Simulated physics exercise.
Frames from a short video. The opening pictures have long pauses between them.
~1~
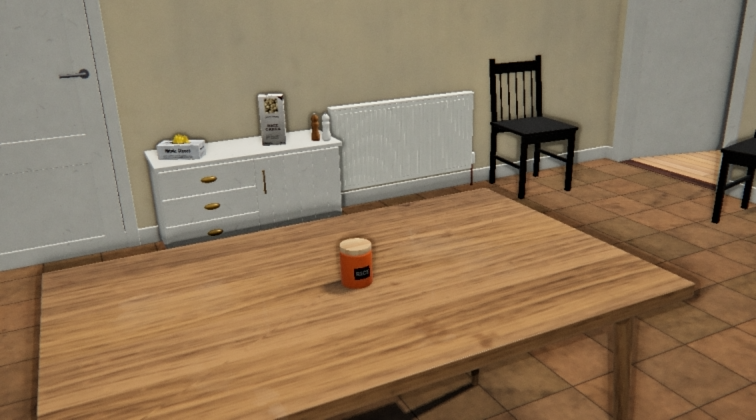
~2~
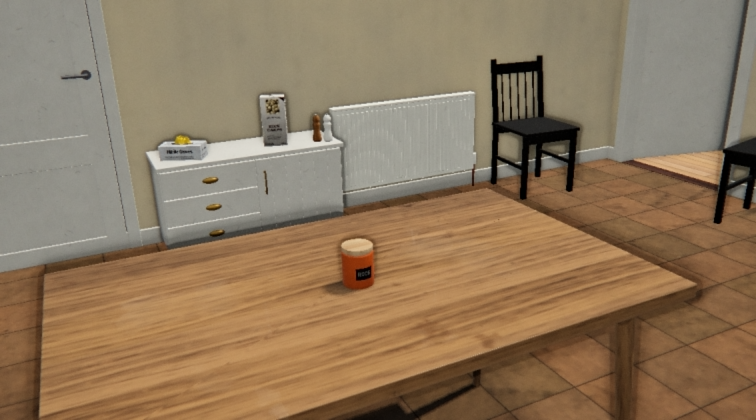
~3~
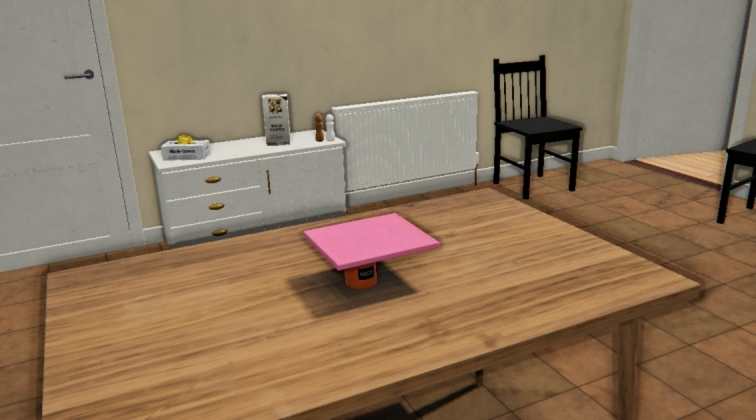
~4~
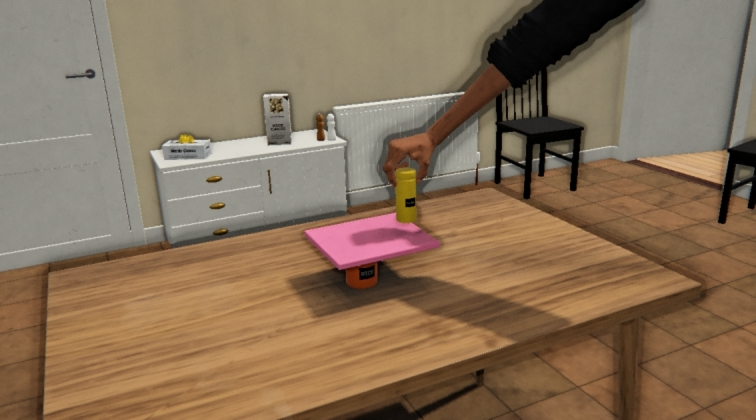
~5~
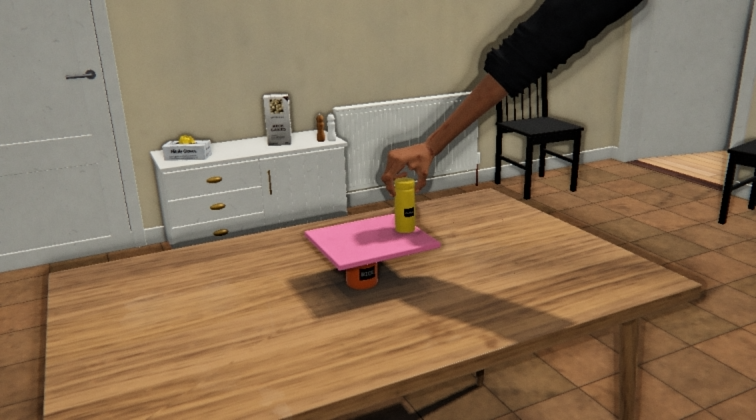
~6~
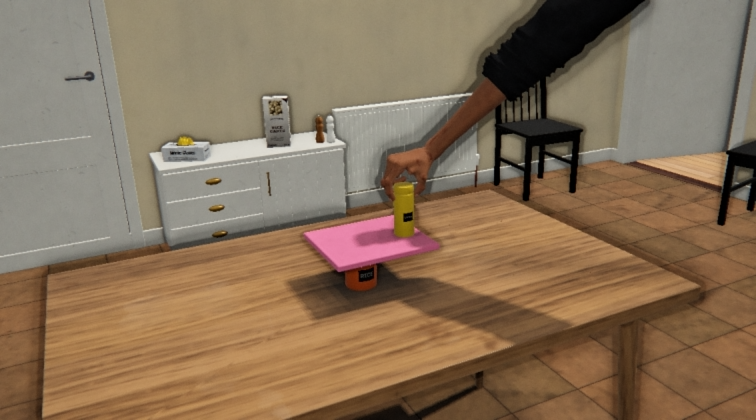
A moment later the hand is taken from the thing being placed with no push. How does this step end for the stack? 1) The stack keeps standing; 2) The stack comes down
Answer: 2.
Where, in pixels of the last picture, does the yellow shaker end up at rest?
End spot: Near (439, 257).
Then, 0.30 s after the last picture, yellow shaker now fallen; pink lid tipped 44° from how it was.
Then, 0.40 s after the last picture, pink lid tipped 58° from how it was.
Then, 0.80 s after the last picture, pink lid tipped 43° from how it was.
At rest, fallen, yellow shaker; tipped over in the stack, pink lid; orange jar in place. Seen from the same camera at the end, yellow shaker near (439, 256). The stack comes apart.
